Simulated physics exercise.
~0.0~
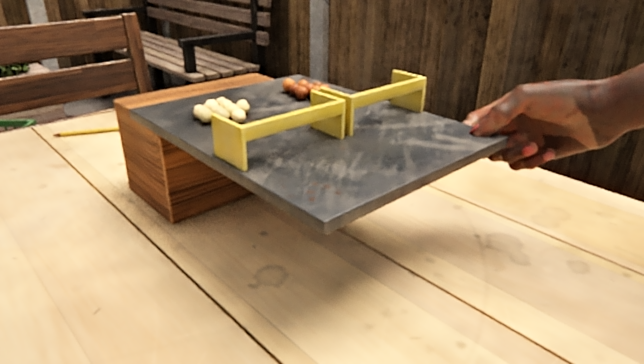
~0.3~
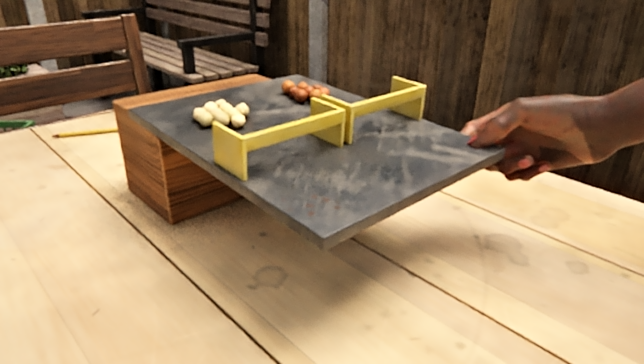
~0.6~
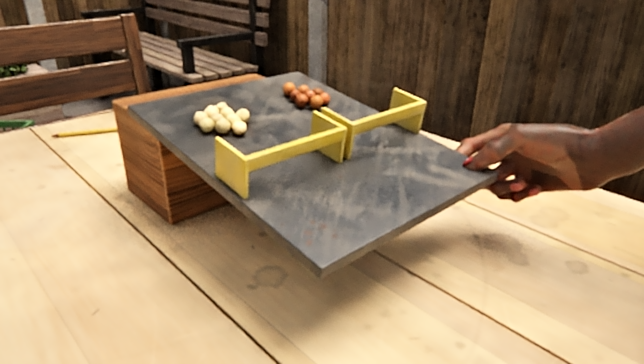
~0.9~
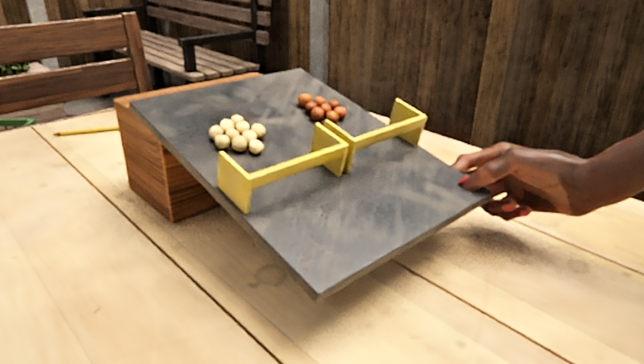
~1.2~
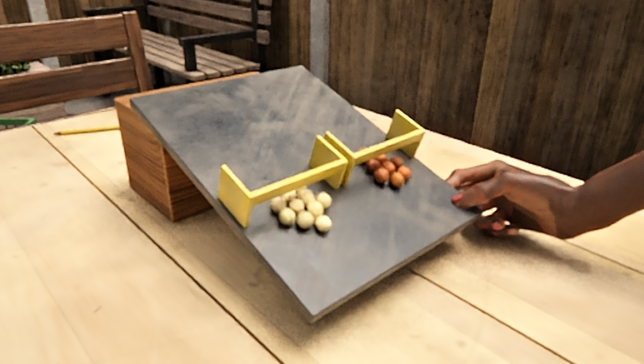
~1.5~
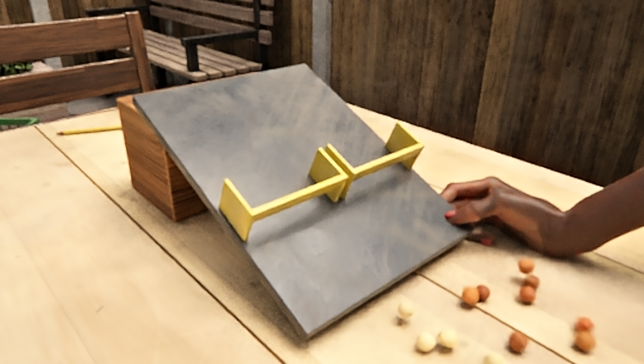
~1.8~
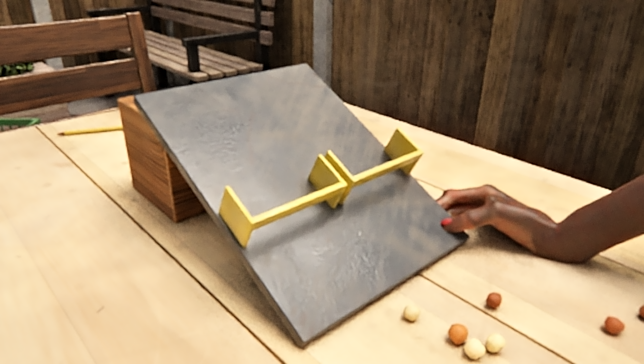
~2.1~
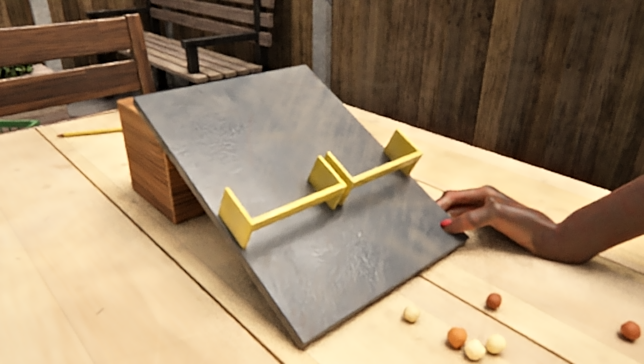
A hand lowers a grey board, and pale and reddish balls roll under yellow bars onto the table.
